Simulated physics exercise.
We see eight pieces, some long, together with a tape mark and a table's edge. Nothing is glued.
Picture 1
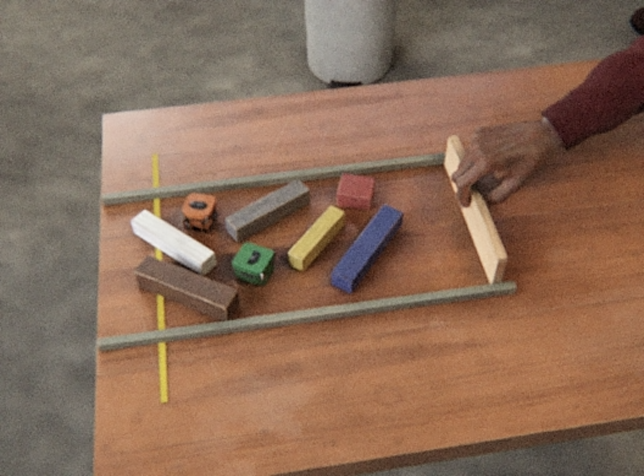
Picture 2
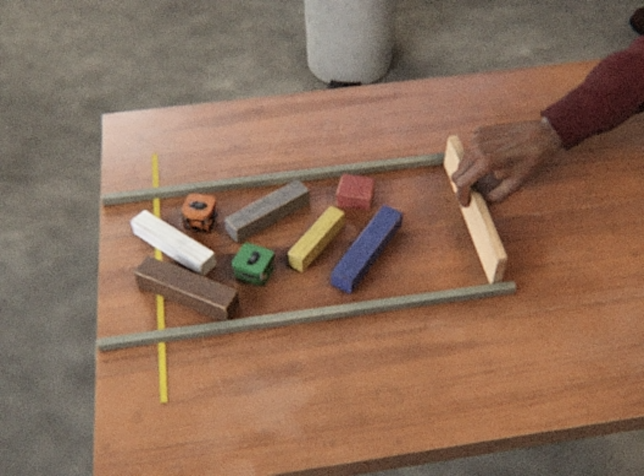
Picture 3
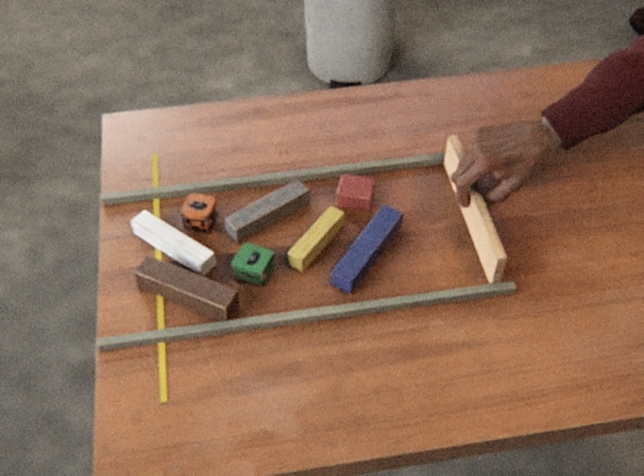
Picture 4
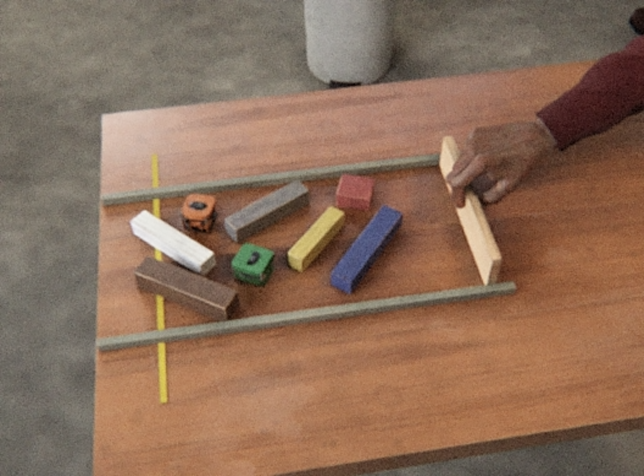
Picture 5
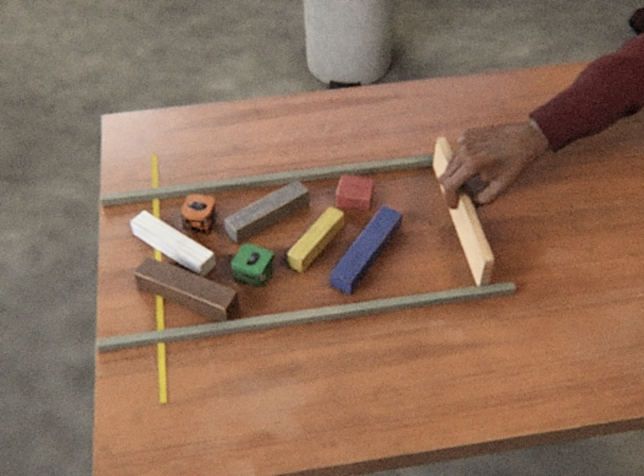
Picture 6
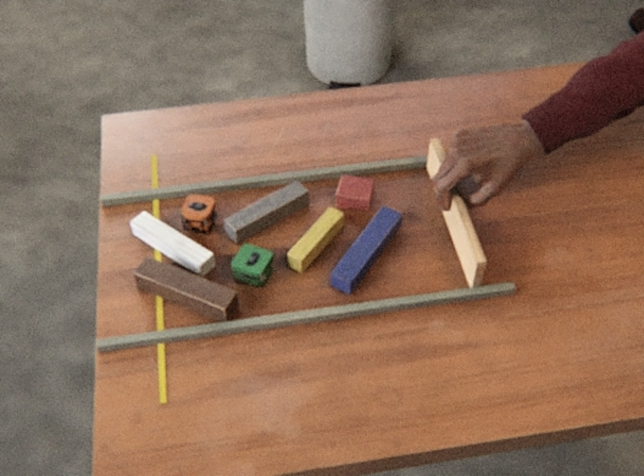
A hand slides a wooden board slightly left between two rails on a table, while the coloured blocks ahead stay still.
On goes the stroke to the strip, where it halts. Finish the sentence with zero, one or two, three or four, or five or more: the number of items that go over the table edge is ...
The number of items that go over the table edge is three or four.
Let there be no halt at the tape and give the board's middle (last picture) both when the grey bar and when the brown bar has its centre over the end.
At (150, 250) for the grey bar; at (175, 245) for the brown bar.
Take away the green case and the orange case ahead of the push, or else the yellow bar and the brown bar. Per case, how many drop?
You'd count 2 the first time and 2 the second time.
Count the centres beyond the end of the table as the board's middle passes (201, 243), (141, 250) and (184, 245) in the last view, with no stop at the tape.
The numbers past the end are 0, 5 and 1.
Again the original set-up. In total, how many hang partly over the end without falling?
The count would be 2.
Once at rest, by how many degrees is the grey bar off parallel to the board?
About 10 degrees.
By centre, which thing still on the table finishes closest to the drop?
The one in question is the green case.
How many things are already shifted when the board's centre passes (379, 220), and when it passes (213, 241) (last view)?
At the first spot 2, then 8.
Soon after, none off yet; white stick at rest near (173, 244); brown bar at rest near (186, 289); orange case at rest near (199, 214).
After that, none off yet; white stick displaced a little near (149, 247); brown bar displaced a little near (176, 297); orange case displaced about its own width near (173, 214).
In the end, the number that fall off is three or four; gone, orange case, brown bar and white stick.
